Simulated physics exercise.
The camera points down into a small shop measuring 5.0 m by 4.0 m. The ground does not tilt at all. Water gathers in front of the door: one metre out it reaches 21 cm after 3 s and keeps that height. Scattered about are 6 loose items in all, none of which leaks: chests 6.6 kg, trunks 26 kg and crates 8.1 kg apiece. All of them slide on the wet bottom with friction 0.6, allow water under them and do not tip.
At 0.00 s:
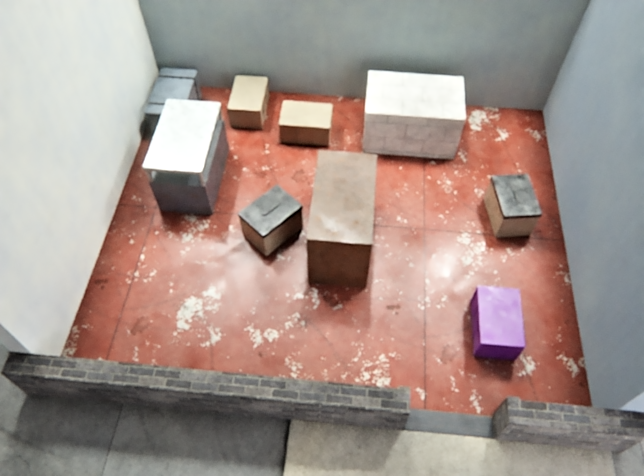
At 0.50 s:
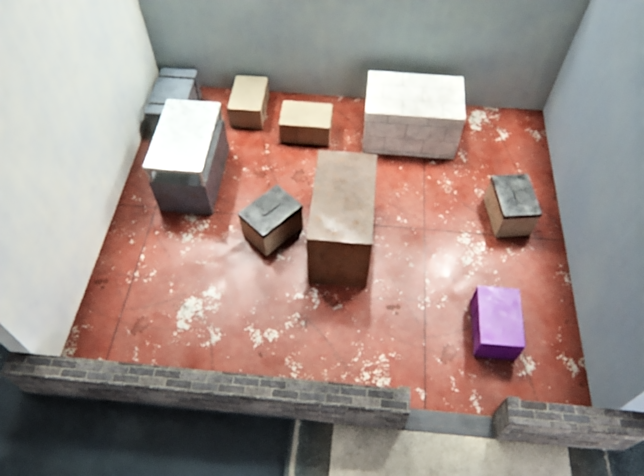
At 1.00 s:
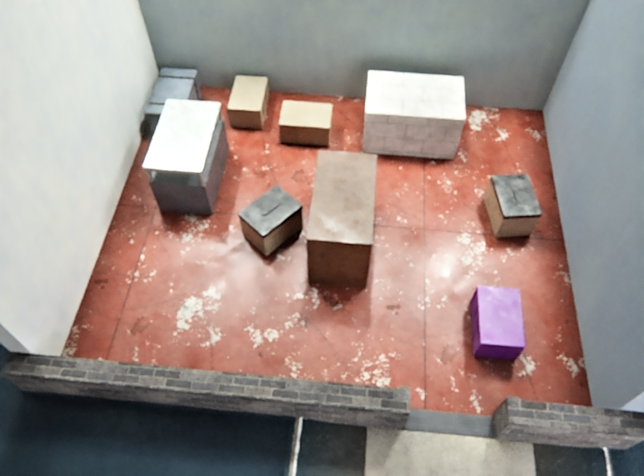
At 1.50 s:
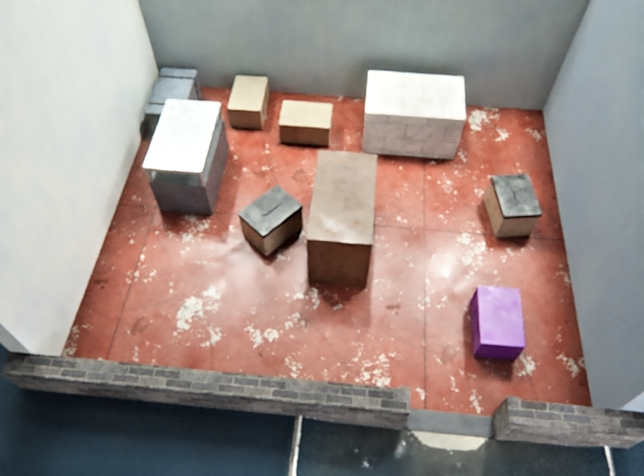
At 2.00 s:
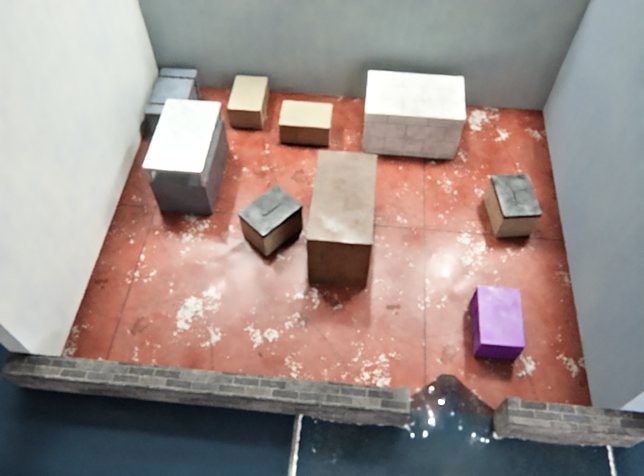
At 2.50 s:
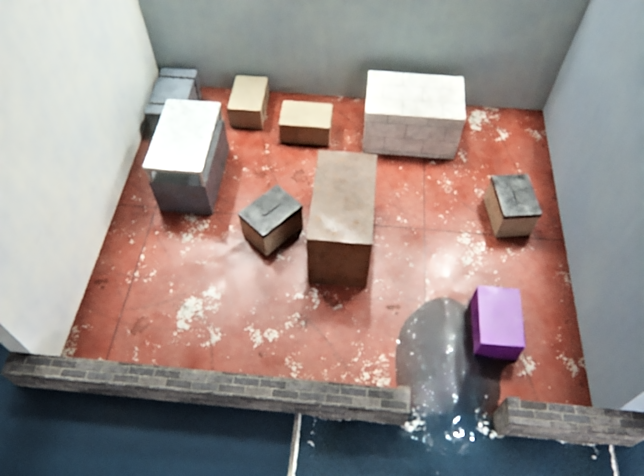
Dark water spread across the ground outside a small red-floored room, then slipped through the gap in the low brick wall and reached the purple crate, while the boxes inside stayed still.
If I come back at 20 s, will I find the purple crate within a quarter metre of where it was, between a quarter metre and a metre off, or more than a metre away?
Movement: Major.
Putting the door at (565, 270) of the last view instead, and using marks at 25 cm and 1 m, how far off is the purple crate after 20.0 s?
In that case the purple crate would have gone a great distance.
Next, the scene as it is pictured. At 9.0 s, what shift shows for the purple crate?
Displacement near 250 cm.
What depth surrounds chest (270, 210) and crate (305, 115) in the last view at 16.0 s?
Roughly 6 and 10 cm.
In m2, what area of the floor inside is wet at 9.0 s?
About 17 m2.
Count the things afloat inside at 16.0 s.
Total: 6.
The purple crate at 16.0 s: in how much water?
Somewhere close to 14 cm.
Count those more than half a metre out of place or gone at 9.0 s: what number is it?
At that time I count 2.
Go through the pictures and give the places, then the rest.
In the first picture, the purple crate at (501, 315), on the bottom; 0.0 m2 under water; 0 of 6 have shifted.
In the second picture, the purple crate at (501, 315), on the bottom; water covers 0.0 m2; 0 of 6 have shifted.
In the third picture, the purple crate at (501, 315), on the bottom; 0.0 m2 under water; 0 of 6 have shifted.
In the fourth picture, the purple crate at (501, 315) rests on the ground; water covers 0.0 m2; 0 of 6 have shifted.
In the fifth picture, the purple crate at (501, 315), on the bottom; water covers 0.1 m2; 0 of 6 have shifted.
In the sixth picture, the purple crate at (501, 315), on the bottom; water covers 0.8 m2; 0 of 6 have shifted.
After 4.0 s the purple crate is near (533, 270), 0.6 m from its start, aground; 0 afloat.
After 9.0 s the purple crate is near (510, 135), 2.3 m from its start, afloat; 3 afloat.
After 16.0 s the purple crate is near (508, 124), 2.4 m from its start, afloat; 6 afloat.
After 20.0 s the purple crate is near (518, 105), 2.7 m from its start, afloat; 6 afloat.
